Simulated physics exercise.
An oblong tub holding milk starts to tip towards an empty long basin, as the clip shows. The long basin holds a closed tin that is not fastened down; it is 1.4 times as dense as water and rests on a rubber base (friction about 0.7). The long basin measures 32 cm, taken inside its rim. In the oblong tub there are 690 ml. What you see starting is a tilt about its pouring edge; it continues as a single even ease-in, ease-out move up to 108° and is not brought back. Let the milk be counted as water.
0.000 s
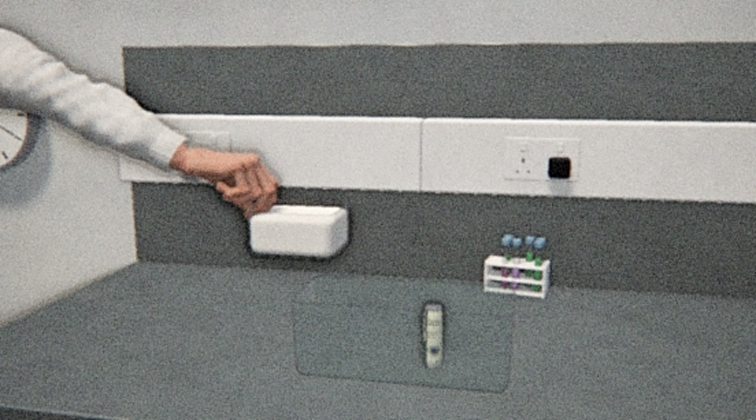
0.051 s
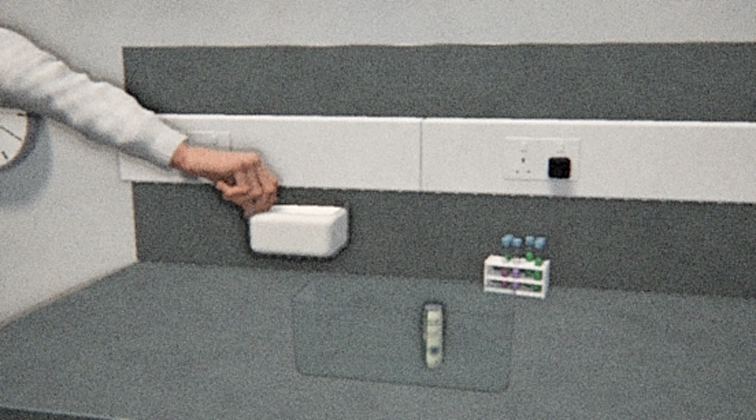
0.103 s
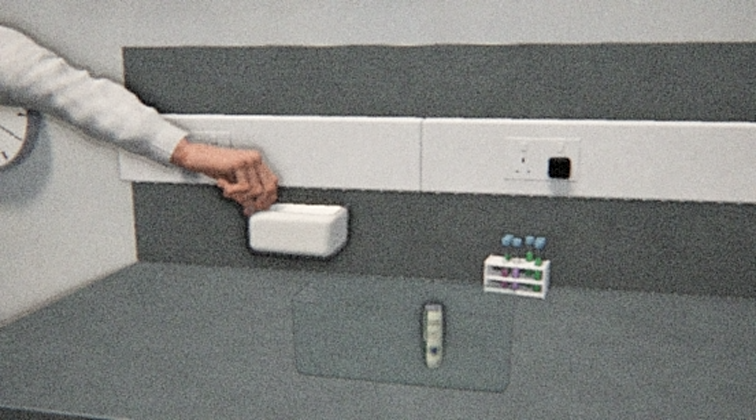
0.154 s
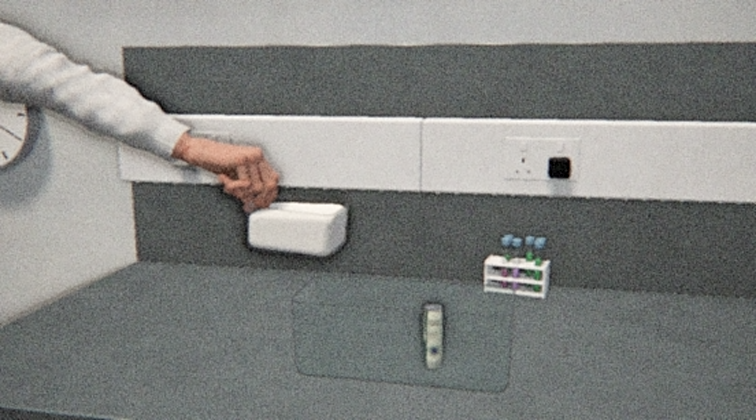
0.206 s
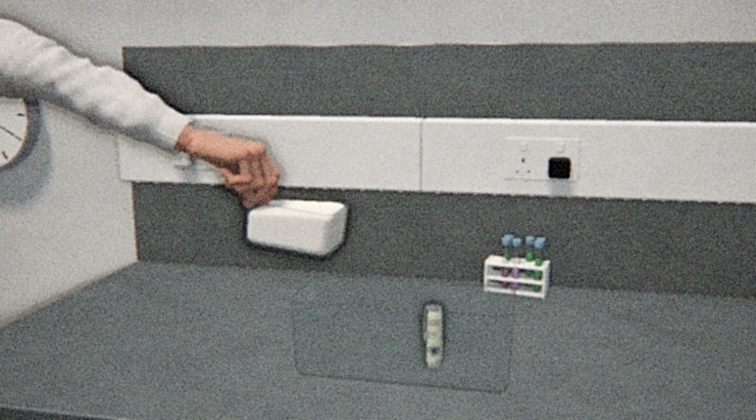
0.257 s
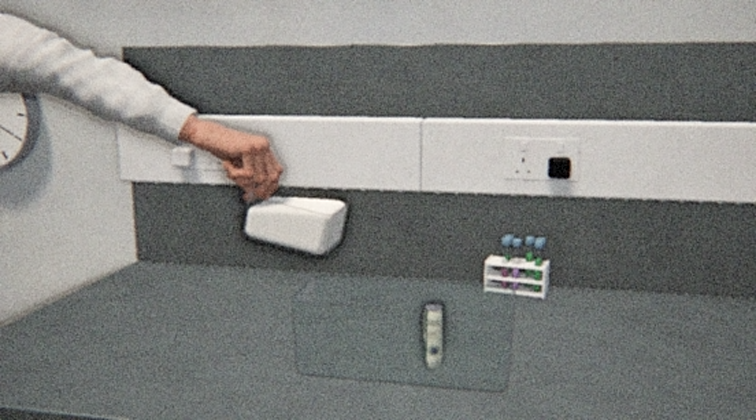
An arm in a pale, long sleeve reaches in from the left, its hand at a white oblong tub above a grey worktop, seen from the front and slightly above. A clear long basin holding a small pale closed container sits below, with a rack of colourful tubes and a black plug to the right and a clock at left. The tub, level at first, slowly tilts rightward as the hand rises slightly.
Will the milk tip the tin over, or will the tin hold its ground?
It holds its ground.
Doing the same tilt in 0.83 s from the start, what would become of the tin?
After the tilt, the tin has tipped over.
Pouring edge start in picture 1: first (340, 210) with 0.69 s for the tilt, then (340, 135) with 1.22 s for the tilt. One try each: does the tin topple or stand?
First it falls; then it stays up.
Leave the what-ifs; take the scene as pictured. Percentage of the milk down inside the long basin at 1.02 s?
The share is close to 80 percent.
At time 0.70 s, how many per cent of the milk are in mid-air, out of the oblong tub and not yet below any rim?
Near 38 per cent of it all.
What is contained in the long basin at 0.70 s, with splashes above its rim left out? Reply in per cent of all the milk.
Near 14 in a hundred.
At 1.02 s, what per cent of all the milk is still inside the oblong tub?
About 8 per cent.
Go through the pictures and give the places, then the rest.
Tilt 0°; pouring edge (341, 210); surface from (262, 212) to (342, 215); the long basin's rim runs from (303, 289) to (514, 302); the tin's top is at (433, 310), in the first frame.
Tilt 0°; pouring edge (341, 210); surface from (262, 211) to (342, 215), in the second frame.
Tilt 2°; pouring edge (341, 210); surface from (262, 210) to (341, 214), in the third frame.
Tilt 4°; pouring edge (341, 210); surface from (261, 209) to (341, 212), in the fourth frame.
Tilt 7°; pouring edge (341, 210); surface from (261, 206) to (341, 210), in the fifth frame.
Tilt 11°; pouring edge (341, 210); surface from (260, 204) to (341, 208), in the sixth frame.
Then, 0.70 s in, the tilt is 66° and 47 per cent is still to pour; the tin stands where it began.
Then, 1.02 s in, the tilt is 101° and 8 per cent is still to pour; the tin stands where it began.
Then, 1.35 s in, the tilt is 108° and 0 per cent is still to pour; the tin stands where it began.
Then, 1.72 s in, the tilt is 108° and 0 per cent is still to pour; the tin stands where it began.
Finally, the tin stands where it began.
